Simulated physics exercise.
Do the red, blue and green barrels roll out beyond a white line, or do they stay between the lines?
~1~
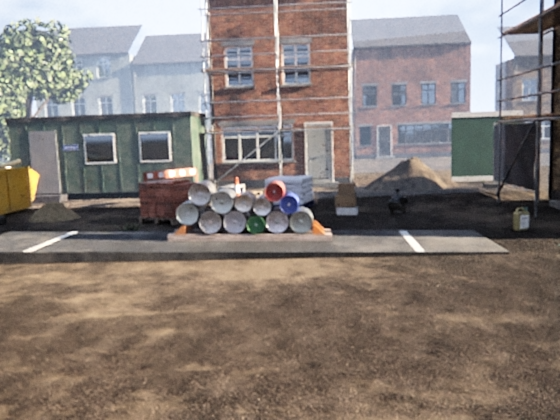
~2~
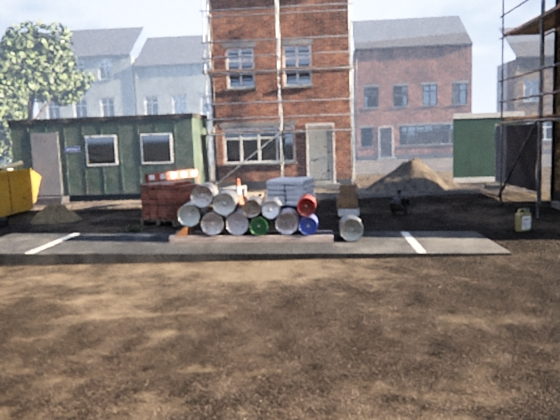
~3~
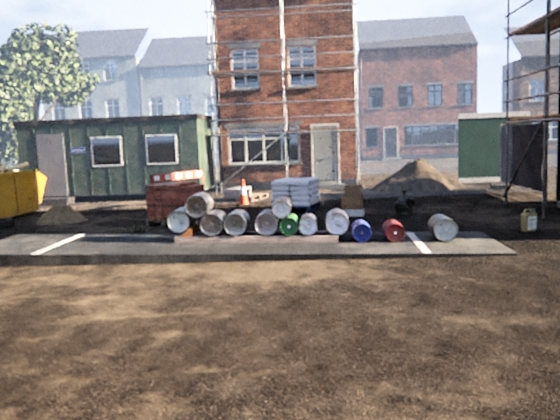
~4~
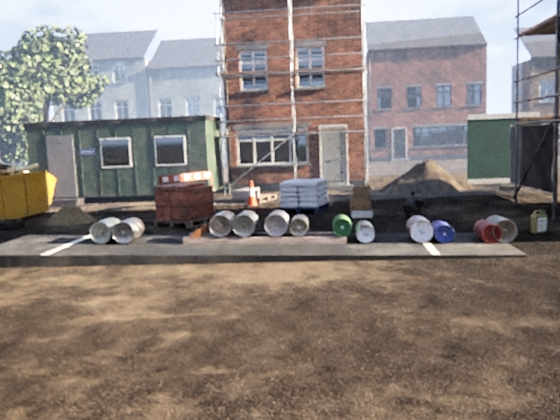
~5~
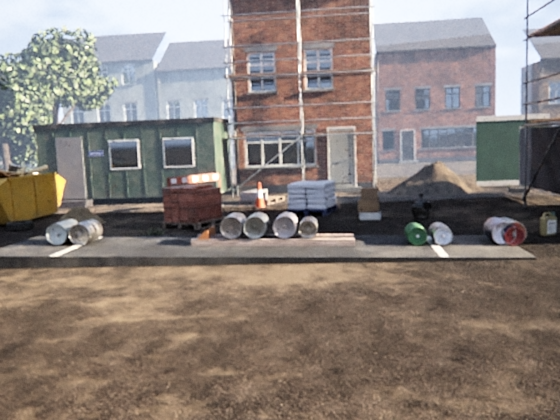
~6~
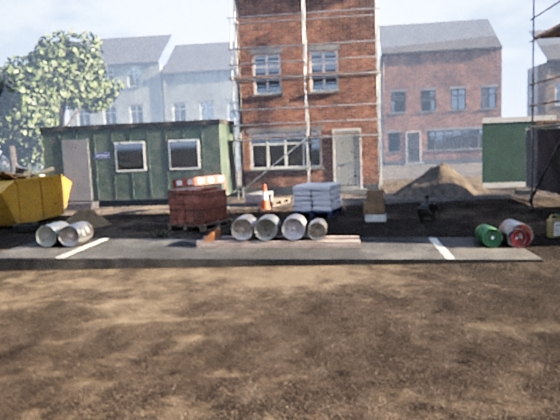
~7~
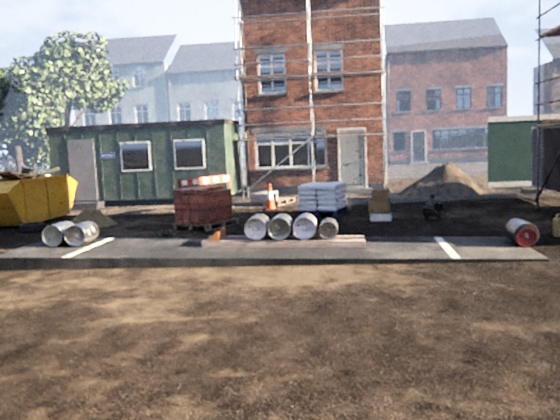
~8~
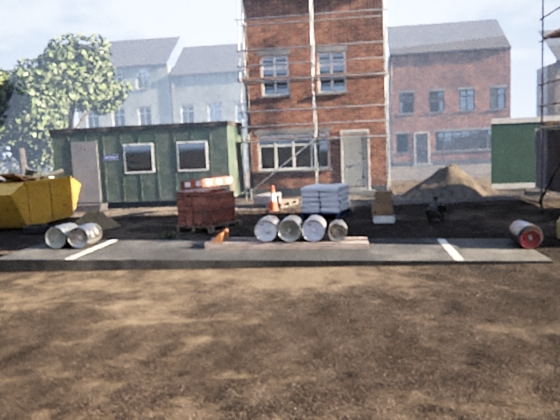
All three roll out beyond the white line on the right. The red one comes to rest just past it, while the blue and green ones cross it and go out of view.
A stack of empty barrels on a building site collapsed and spread out sideways, most rolling right, with the blue and green ones going out of view. Four stayed in the middle, two rested at the left, and the red one stopped beyond the right white line.
